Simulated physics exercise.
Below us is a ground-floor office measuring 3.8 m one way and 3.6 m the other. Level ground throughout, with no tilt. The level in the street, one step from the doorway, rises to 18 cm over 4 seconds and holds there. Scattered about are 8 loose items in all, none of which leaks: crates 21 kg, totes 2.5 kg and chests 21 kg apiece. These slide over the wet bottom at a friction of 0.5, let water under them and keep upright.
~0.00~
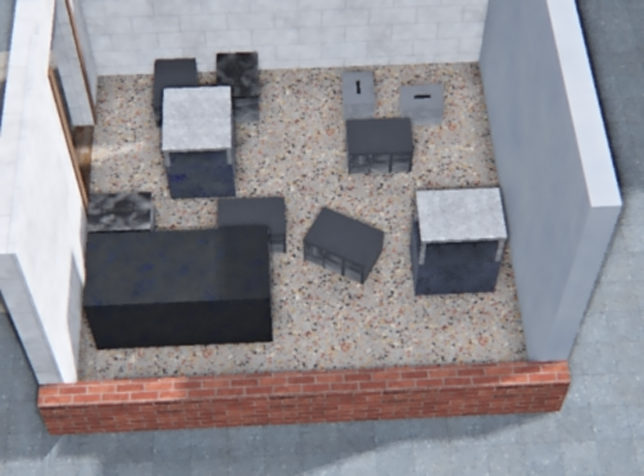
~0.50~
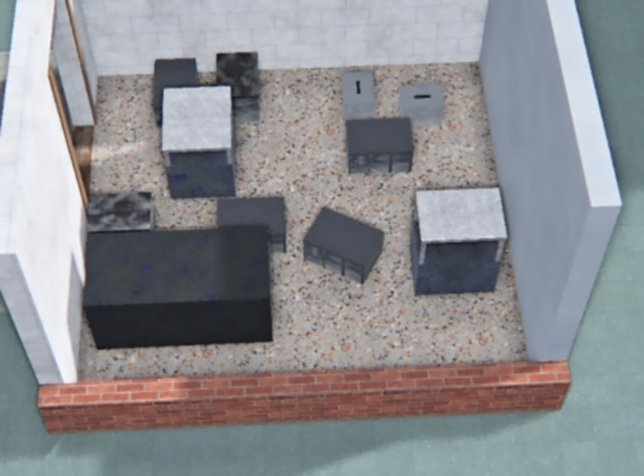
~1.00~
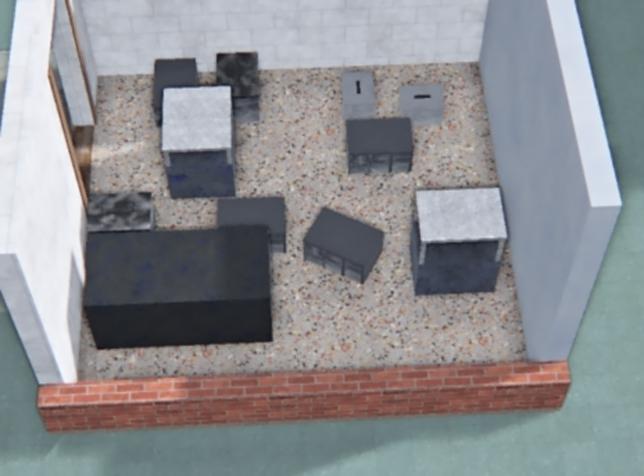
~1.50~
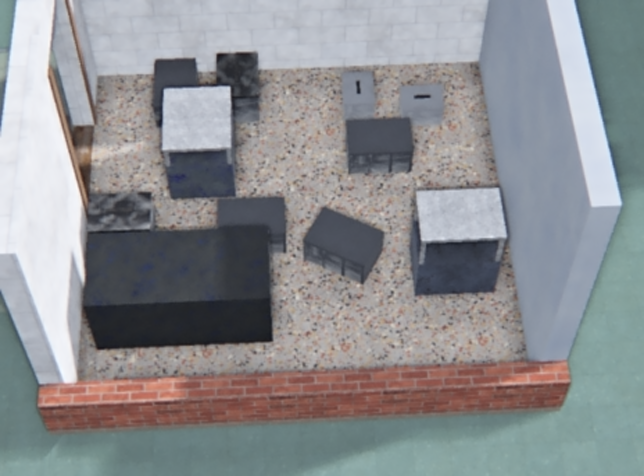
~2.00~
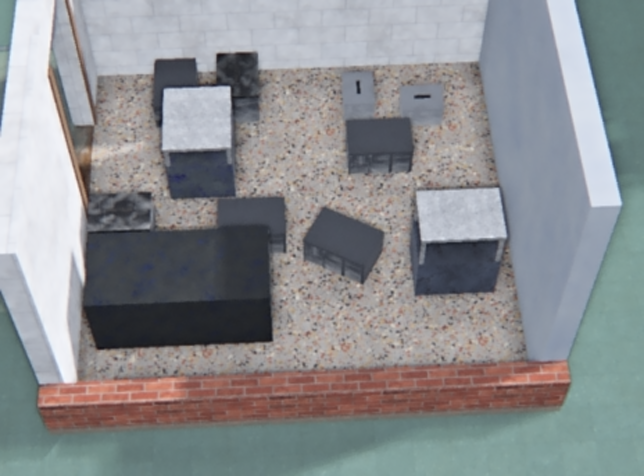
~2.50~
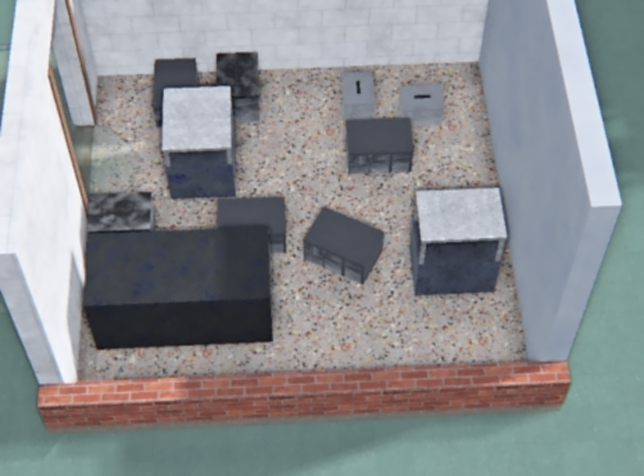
At the start, dark boxes and pale-topped blocks stand on a speckled floor inside white walls, with dry grey paving outside. Greenish water then covers the paving around the room, and lastly a thin patch spreads inside by the opening on the left, while none of the objects move.
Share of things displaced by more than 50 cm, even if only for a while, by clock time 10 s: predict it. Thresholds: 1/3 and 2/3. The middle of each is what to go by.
Most likely a middling share gets moved that far.
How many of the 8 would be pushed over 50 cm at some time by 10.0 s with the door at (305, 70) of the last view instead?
The answer then is 4.
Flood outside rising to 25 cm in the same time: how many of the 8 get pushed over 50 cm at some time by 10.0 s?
I count 5 of them in that case.
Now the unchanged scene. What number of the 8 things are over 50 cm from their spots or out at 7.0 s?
Count: 0.
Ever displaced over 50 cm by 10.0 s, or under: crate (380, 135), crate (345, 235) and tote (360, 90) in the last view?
One by one in that order: Below; below; above.
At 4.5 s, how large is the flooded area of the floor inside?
2.5 m2.
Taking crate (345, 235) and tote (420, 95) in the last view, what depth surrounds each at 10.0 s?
Depths: Near 4 cm, then near 7 cm.
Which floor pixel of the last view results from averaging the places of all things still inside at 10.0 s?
It works out to somewhere near (334, 169) on the floor.
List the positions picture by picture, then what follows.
A crate at (380, 135), on the bottom; a crate at (344, 236) rests on the ground; water covers 0.0 m2; 0 of 8 have shifted, in the first picture.
A crate at (380, 135), on the bottom; a crate at (344, 236) rests on the ground; water covers 0.0 m2; 0 of 8 have shifted, in the second picture.
A crate at (380, 135), on the bottom; a crate at (344, 236) rests on the ground; 0.0 m2 under water; 0 of 8 have shifted, in the third picture.
A crate at (380, 135), on the bottom; a crate at (344, 236), on the bottom; 0.0 m2 under water; 0 of 8 have shifted, in the fourth picture.
A crate at (380, 135), on the bottom; a crate at (344, 236) rests on the ground; water covers 0.0 m2; 0 of 8 have shifted, in the fifth picture.
A crate at (380, 135), on the bottom; a crate at (344, 236), on the bottom; 0.3 m2 under water; 0 of 8 have shifted, in the sixth picture.
After 3.5 s 0 of 8 are over 50 cm from their spots; 0 afloat.
After 4.5 s 0 of 8 are over 50 cm from their spots; 0 afloat.
After 7.0 s 0 of 8 are over 50 cm from their spots; 1 afloat.
After 10.0 s 5 of 8 are over 50 cm from their spots, and 5 have been at some point; 4 afloat.
